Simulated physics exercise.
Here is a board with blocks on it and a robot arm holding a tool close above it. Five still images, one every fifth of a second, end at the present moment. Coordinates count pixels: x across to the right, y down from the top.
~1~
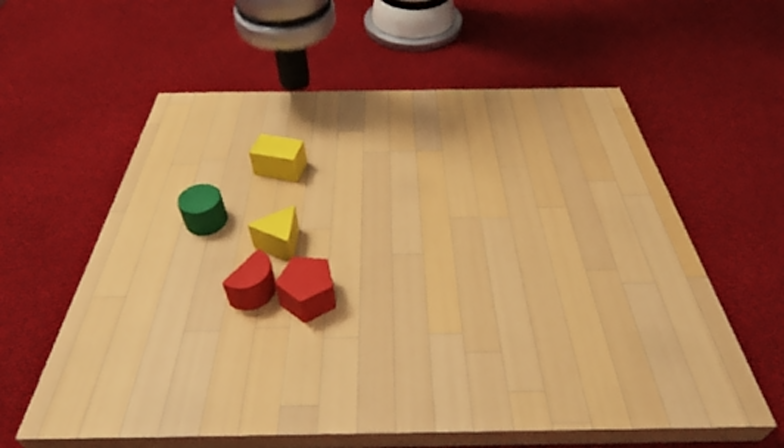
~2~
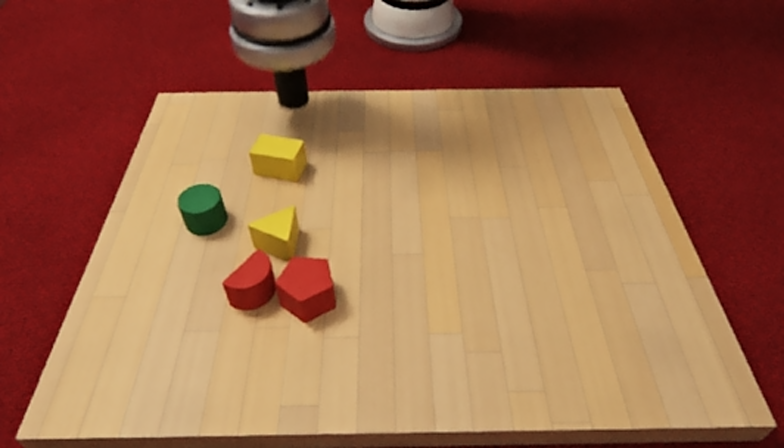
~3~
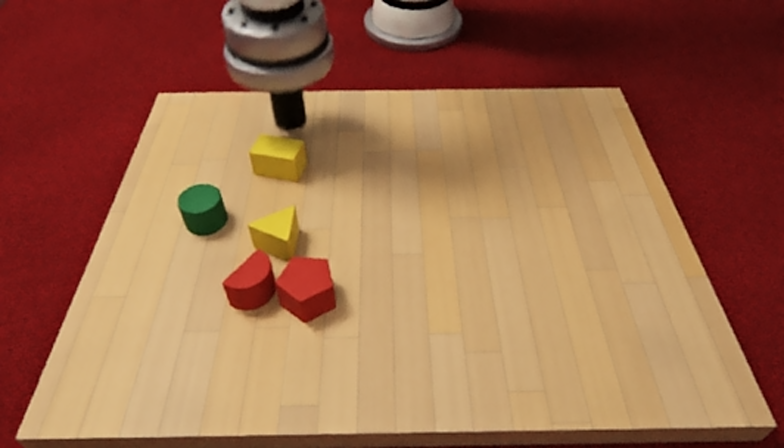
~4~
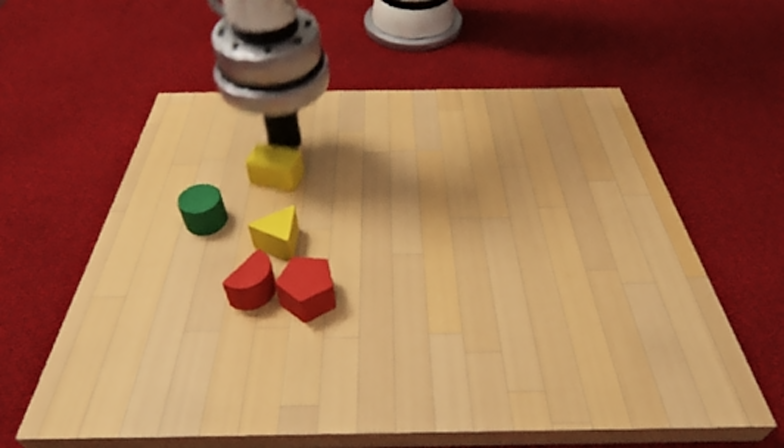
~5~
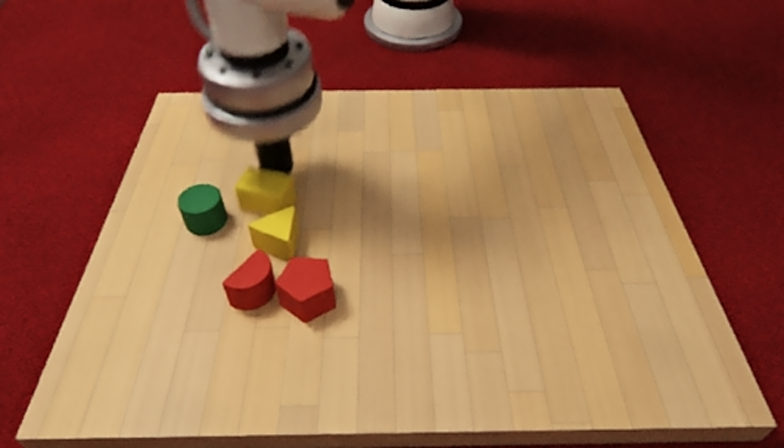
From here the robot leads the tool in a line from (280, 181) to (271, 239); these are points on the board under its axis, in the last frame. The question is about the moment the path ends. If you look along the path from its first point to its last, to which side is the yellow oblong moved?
The right-hand side.
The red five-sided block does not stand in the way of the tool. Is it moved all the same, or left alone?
It stays put.
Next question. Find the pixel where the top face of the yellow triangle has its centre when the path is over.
When the path ends, it will be at (281, 239).
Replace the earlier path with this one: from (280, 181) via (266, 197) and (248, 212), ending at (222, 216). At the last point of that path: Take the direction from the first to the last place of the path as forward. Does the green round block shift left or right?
Facing the way the path runs, start to end, you'll find the green round block has shifted right.
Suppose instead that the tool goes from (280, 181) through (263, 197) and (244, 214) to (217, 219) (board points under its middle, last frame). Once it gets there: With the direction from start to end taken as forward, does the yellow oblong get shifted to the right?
In short: No.
What follows on the original path. Halfway along, tool at (273, 195); yellow oblong at (255, 211); yellow triangle at (278, 237), turned 20° anticlockwise.
At the end, tool at (267, 225); red D-shaped block unmoved; yellow oblong at (233, 235), turned 20° clockwise; yellow triangle at (281, 239), turned 20° anticlockwise; red five-sided block unmoved.
